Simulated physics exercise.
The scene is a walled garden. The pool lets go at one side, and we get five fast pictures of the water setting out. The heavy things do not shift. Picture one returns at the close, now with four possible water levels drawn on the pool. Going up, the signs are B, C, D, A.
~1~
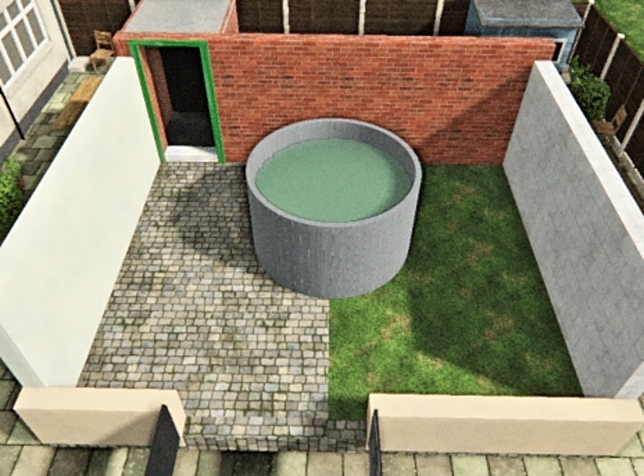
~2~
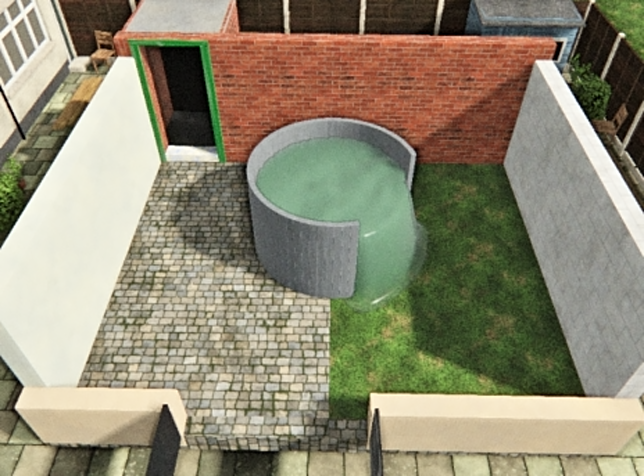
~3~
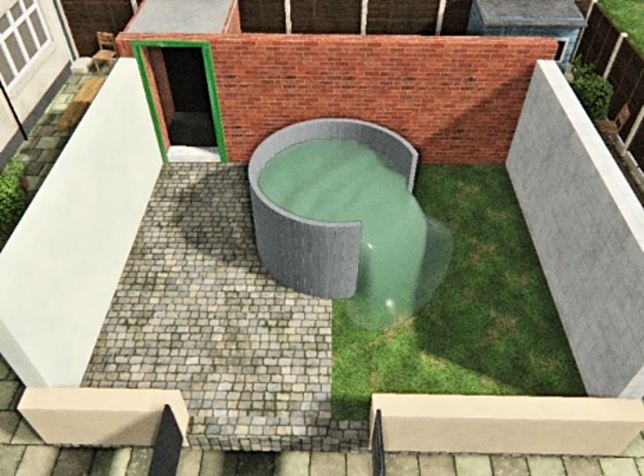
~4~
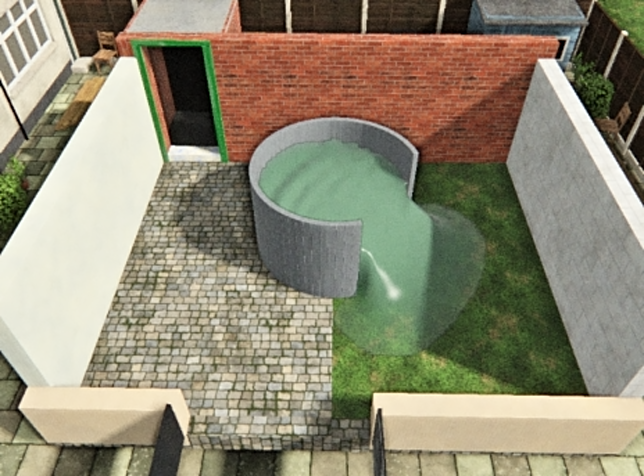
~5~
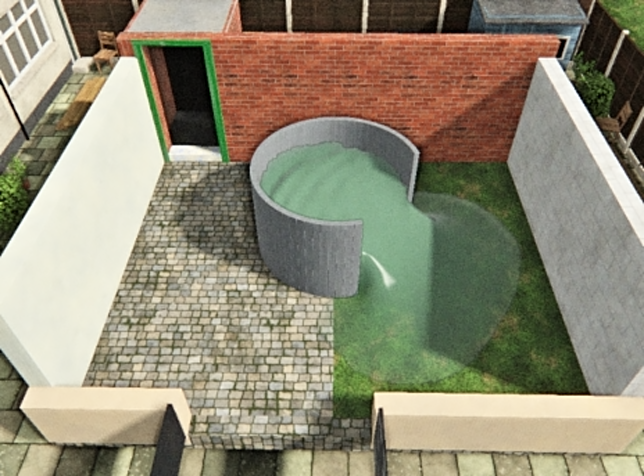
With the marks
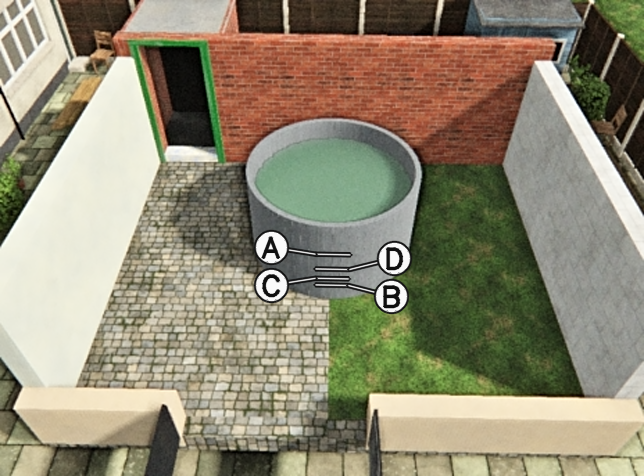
In a walled garden, a round grey pool's side opens and green water spreads across the grass.
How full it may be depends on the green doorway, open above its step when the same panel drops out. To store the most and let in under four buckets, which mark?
I would pick line A.
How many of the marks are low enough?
All four.
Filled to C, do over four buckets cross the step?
No, that is safe.
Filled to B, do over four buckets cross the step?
No, that is safe.
On the marked copy, A at (332, 254); B at (331, 285); C at (332, 278); D at (332, 269); from the bottom up B, C, D, A.
Choosing A, a bucket or two gets in.
Choosing B, nothing gets over.
Choosing C, nothing gets over.
Choosing D, nothing gets over.
